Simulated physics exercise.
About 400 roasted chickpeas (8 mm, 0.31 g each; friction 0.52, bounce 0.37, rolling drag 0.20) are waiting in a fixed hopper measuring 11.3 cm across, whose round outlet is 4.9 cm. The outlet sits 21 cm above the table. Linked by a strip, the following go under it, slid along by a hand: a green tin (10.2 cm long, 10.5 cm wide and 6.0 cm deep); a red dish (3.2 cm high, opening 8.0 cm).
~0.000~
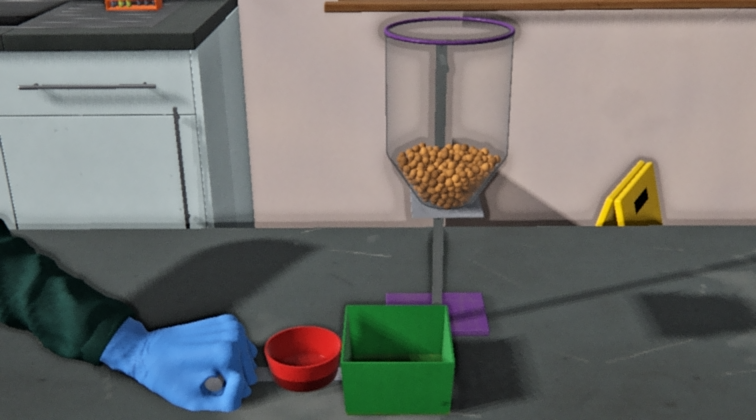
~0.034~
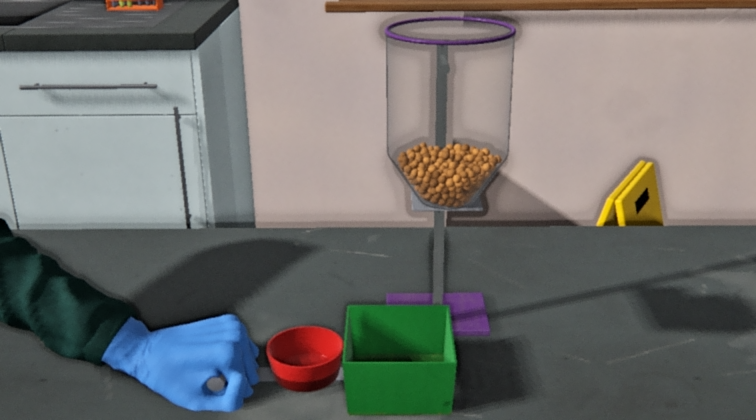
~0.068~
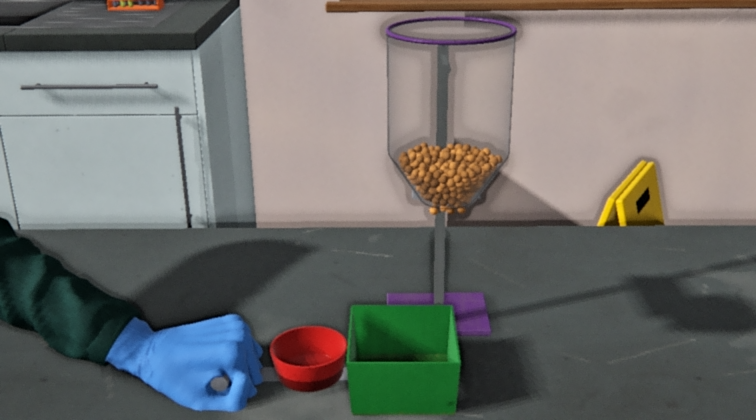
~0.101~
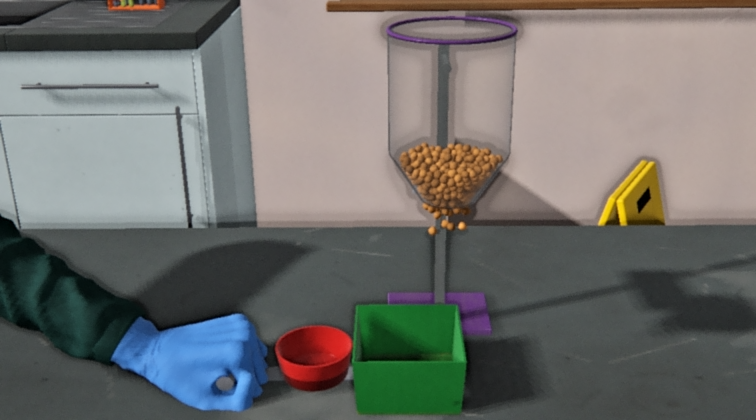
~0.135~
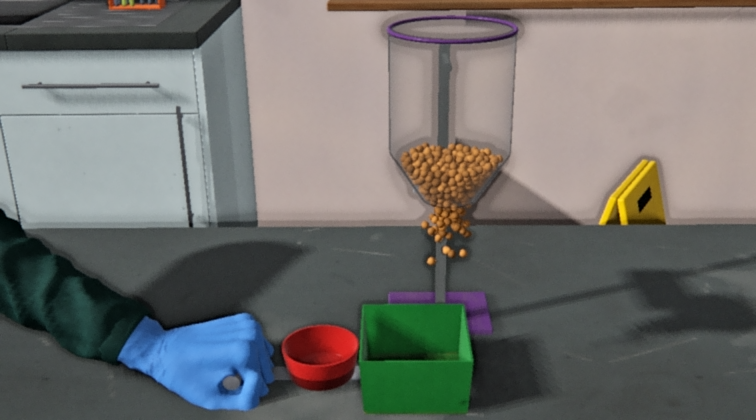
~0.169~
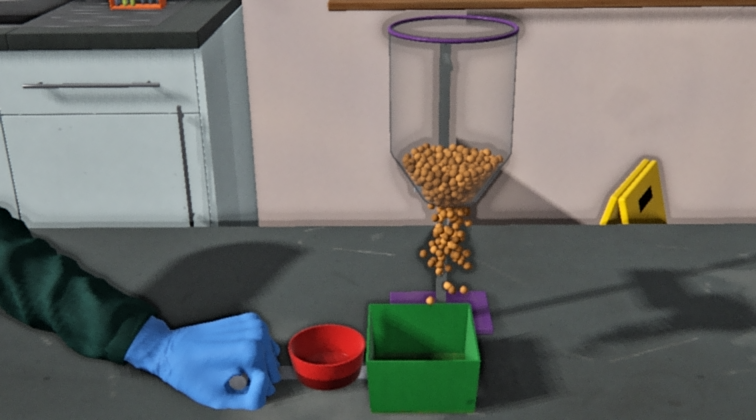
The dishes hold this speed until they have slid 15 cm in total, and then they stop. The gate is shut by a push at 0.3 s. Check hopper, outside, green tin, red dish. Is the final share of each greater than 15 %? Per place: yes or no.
Hopper - answer yes; outside - answer no; green tin - answer yes; red dish - answer no.
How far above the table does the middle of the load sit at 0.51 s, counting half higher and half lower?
About 2 cm.
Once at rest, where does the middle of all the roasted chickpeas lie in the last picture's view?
Roughly at (505, 367).
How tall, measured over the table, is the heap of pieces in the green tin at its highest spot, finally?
2.5 cm or so.
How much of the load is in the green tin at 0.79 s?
So far it comes to around 55 per cent.
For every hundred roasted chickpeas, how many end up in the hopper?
Share: Some 40 %.
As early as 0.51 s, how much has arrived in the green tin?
Share at that time: About 55 per cent.
Then, at 0.51 s, hopper 40 %, green tin 55 %; middle of all pieces on or above the table near (464, 298).
Then, at 0.79 s, hopper 40 %, green tin 55 %; middle of all pieces on or above the table near (492, 300).
Then, at 1.06 s, hopper 40 %, green tin 55 %; middle of all pieces on or above the table near (504, 300).
After 1.31 s, hopper 40 %, green tin 55 %; middle of all pieces on or above the table near (504, 300).
At rest (1.5 s), hopper 40 %, outside 0 %, green tin 55 %, red dish 0 %.
